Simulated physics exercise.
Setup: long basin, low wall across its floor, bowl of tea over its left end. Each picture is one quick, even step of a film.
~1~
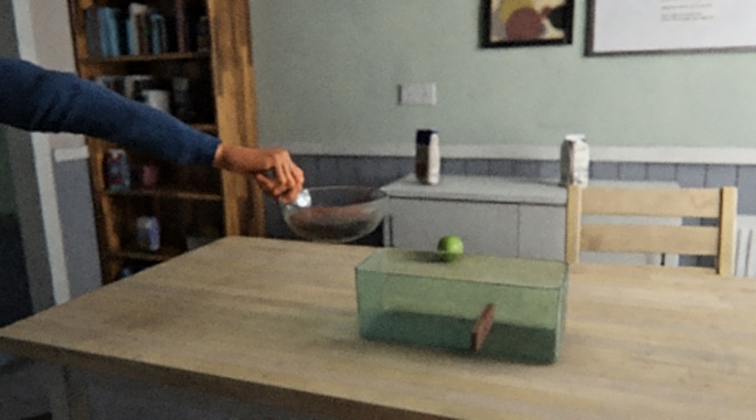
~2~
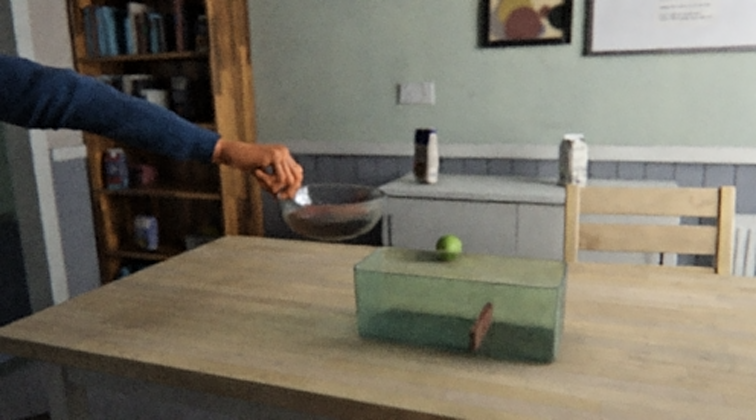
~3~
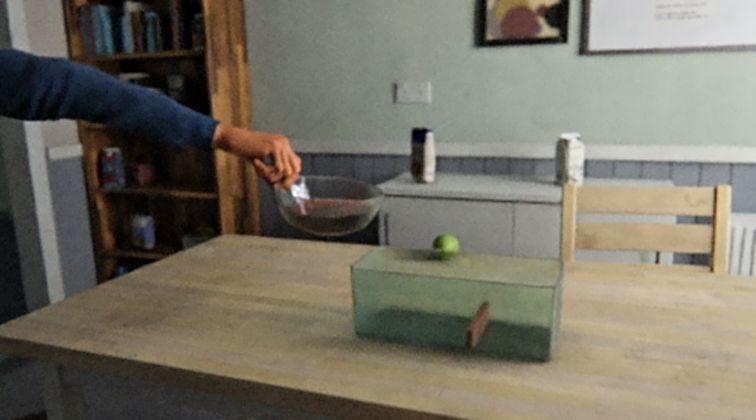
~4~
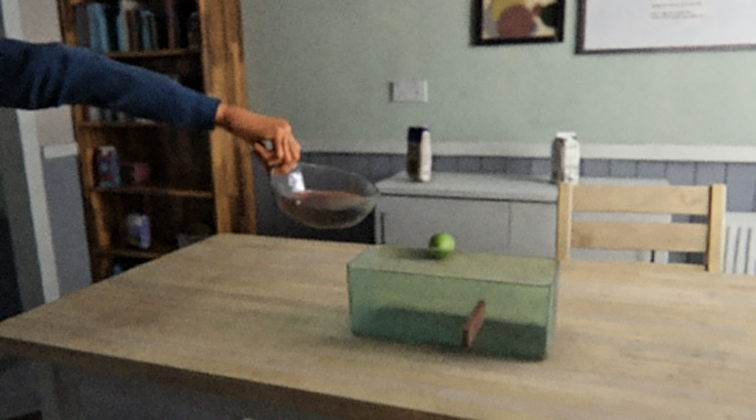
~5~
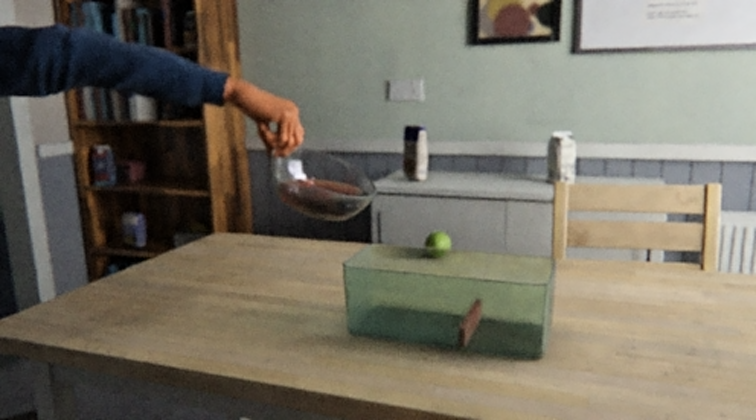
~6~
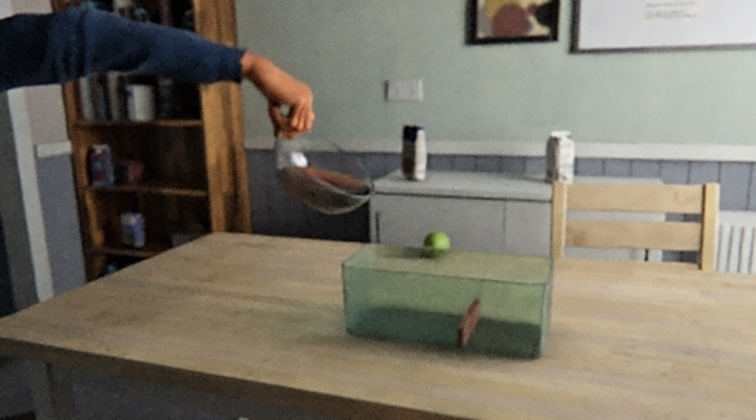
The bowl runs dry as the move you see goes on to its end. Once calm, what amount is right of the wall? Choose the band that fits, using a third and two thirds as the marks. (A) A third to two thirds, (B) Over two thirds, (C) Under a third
Under a third.
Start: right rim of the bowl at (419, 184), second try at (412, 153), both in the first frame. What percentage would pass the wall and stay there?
First try: 50 percent; second try: 50 percent.
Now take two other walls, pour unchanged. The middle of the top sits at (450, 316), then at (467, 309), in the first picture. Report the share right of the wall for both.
With the first placement it is 55 %, with the second 15 %.
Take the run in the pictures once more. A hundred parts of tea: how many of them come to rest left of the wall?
Close to 70 per cent.
A moment on, the bowl is tipped on its side and 23 per cent is still to pour, 6 is left of the wall and 0 right of it.
Next, the bowl is tipped on its side and 0 per cent is still to pour, 85 is left of the wall and 5 right of it.
Then the bowl is tipped on its side and 0 per cent is still to pour, 68 is left of the wall and 13 right of it.
Later the bowl is tipped on its side and 0 per cent is still to pour, 71 is left of the wall and 18 right of it.
At rest 71 per cent lies left of the wall, 18 right of it and 11 outside.
